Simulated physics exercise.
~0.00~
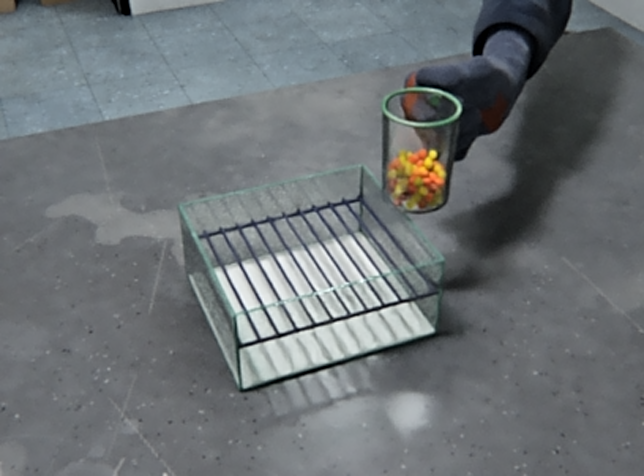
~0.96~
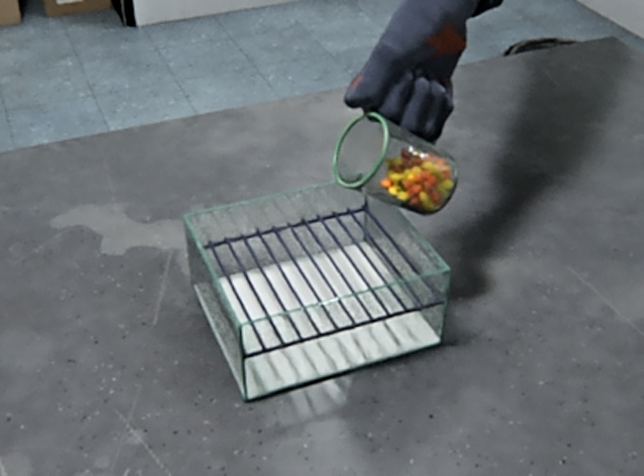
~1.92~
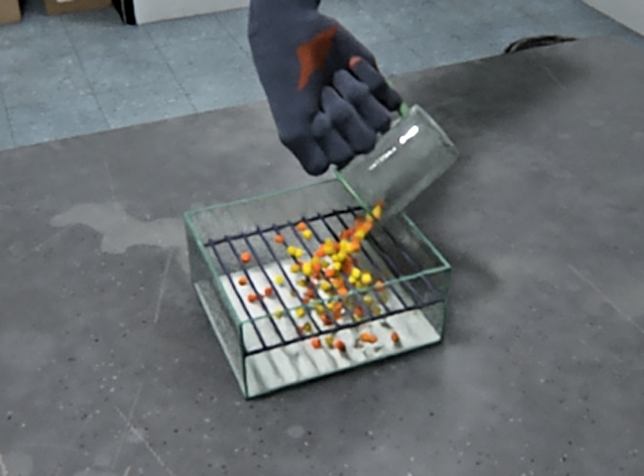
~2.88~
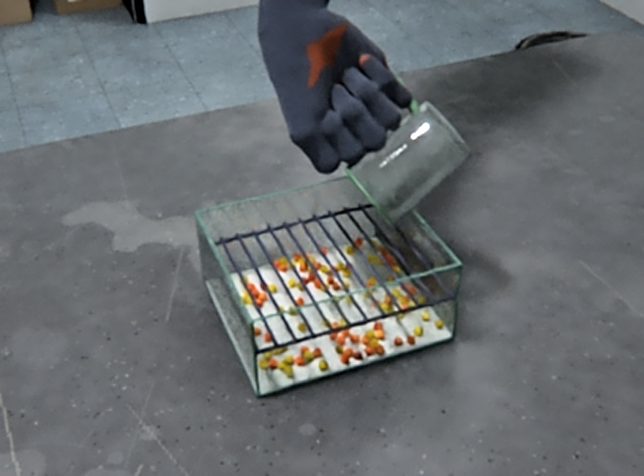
On a gray tabletop, a gloved hand tipped a clear cup of small orange and yellow pieces over a wire rack inside a glass box, and they spilled out, slipped between the wires, and all ended up scattered on the white bottom beneath.
